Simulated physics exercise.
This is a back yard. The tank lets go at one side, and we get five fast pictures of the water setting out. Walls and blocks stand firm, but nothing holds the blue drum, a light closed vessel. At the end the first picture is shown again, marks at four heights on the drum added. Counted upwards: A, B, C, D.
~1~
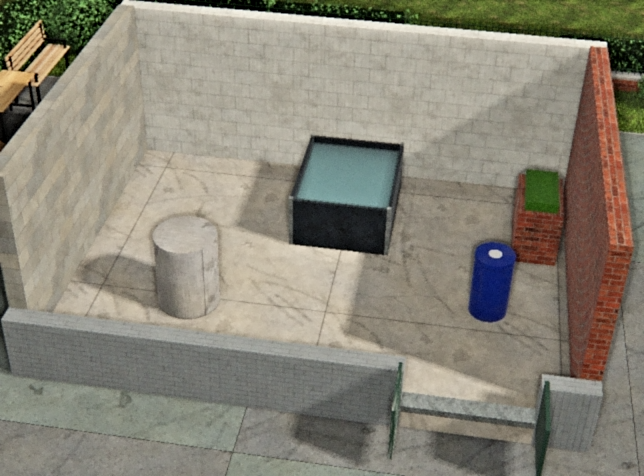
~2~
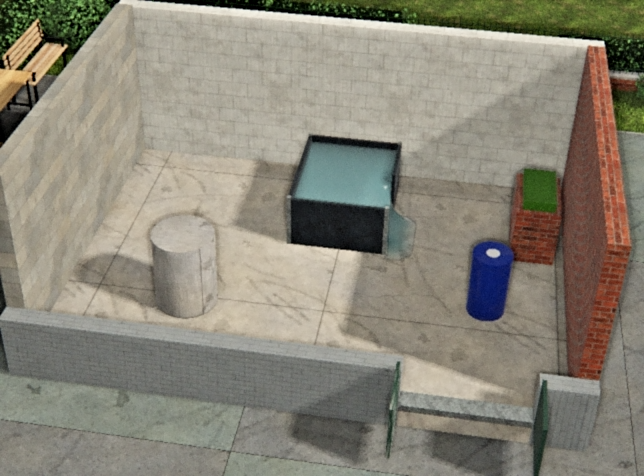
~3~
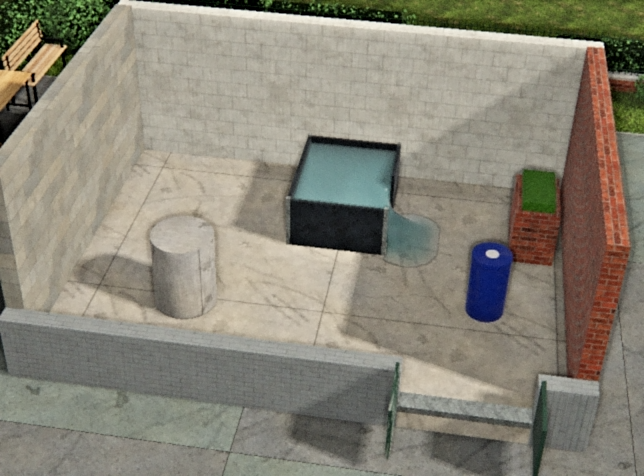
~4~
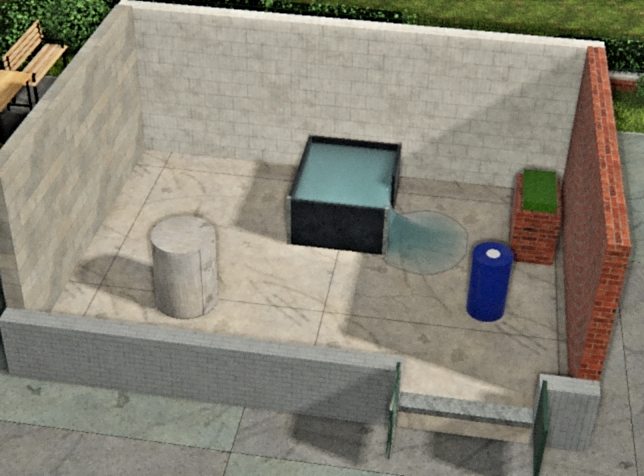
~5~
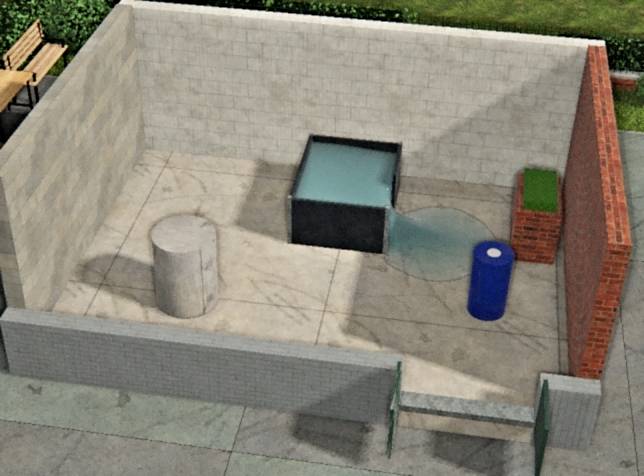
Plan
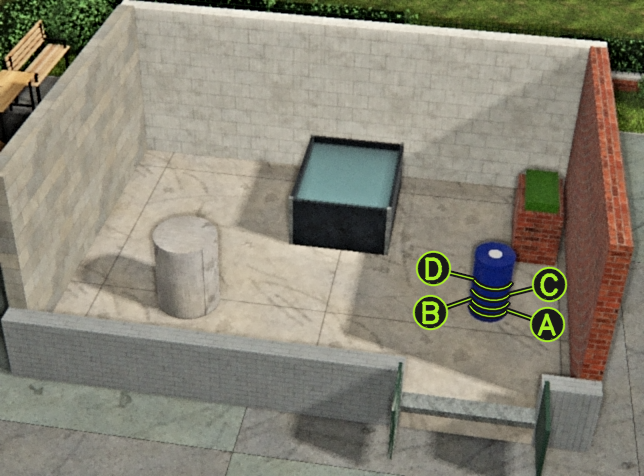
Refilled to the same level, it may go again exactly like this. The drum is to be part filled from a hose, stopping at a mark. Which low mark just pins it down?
Choose B.
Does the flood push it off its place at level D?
No, that is safe.
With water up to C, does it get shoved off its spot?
No, not at all.
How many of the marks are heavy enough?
Three.
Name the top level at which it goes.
That is level A.
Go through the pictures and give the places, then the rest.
The first frame shows lid of the blue drum at (495, 254); tank full, its middle at (349, 176); open gate at (473, 369).
In the second frame, water covers 1 % of the ground, mostly out of sight from here.
In the third frame, 3 % of the ground wet, in view closest to the drum at (421, 258).
In the fourth frame, 5 % of the ground wet, in view closest to the drum at (440, 266).
The fifth frame shows lid of the blue drum at (494, 253); 7 % of the ground wet, in view closest to the drum at (449, 275).
On the marked copy, A at (488, 316); B at (489, 309); C at (490, 300); D at (492, 289); from the bottom up A, B, C, D.
If A is chosen, it is pushed about twice its own width away.
If B is chosen, it shifts by a finger or two and stays.
If C is chosen, it does not move.
If D is chosen, it does not move.
